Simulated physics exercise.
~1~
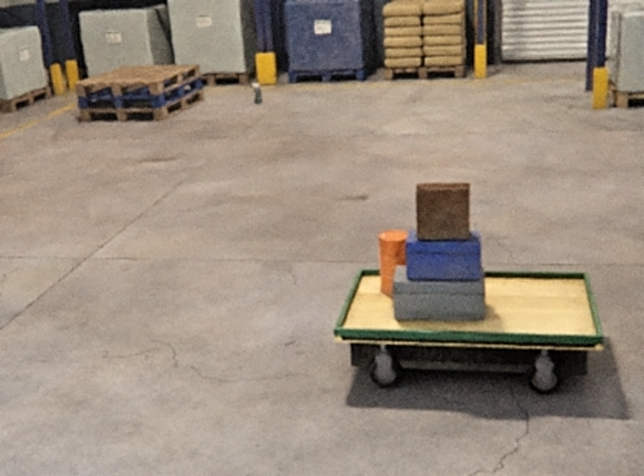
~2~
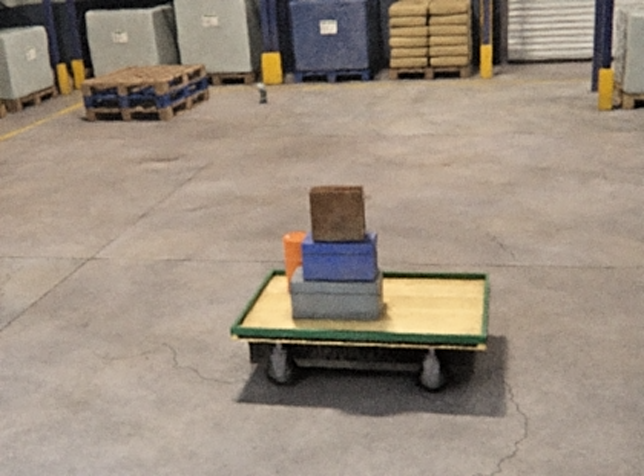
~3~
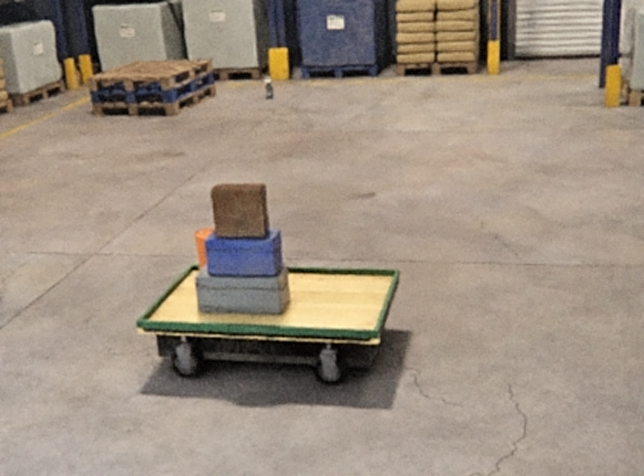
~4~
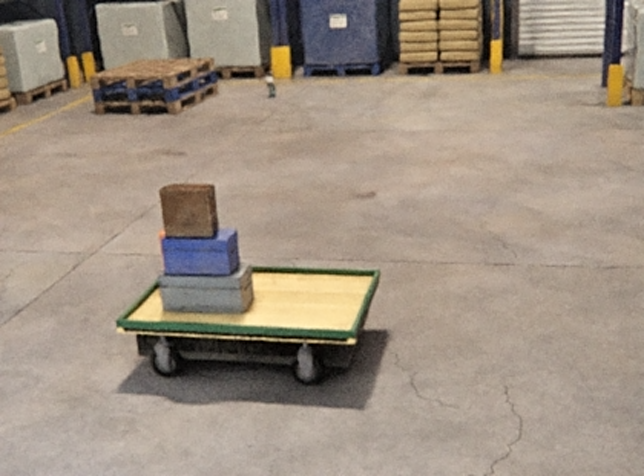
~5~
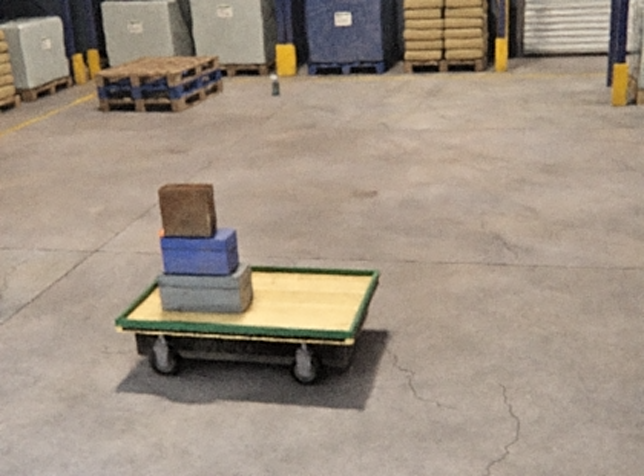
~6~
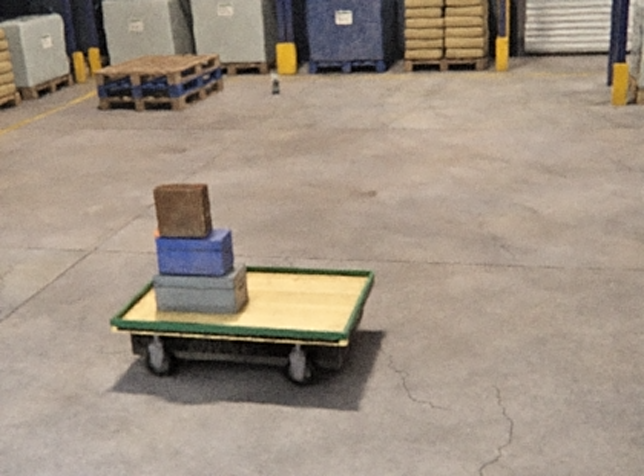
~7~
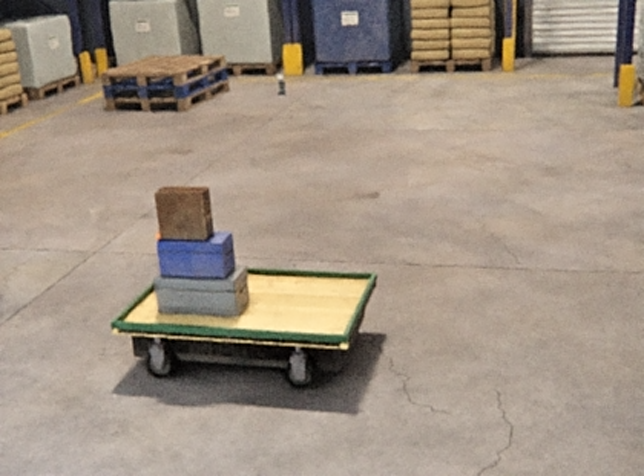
Green-rimmed cart carrying stacked toolboxes, a brown box and an orange canister rolling left across a warehouse floor, then stopping, still loaded.
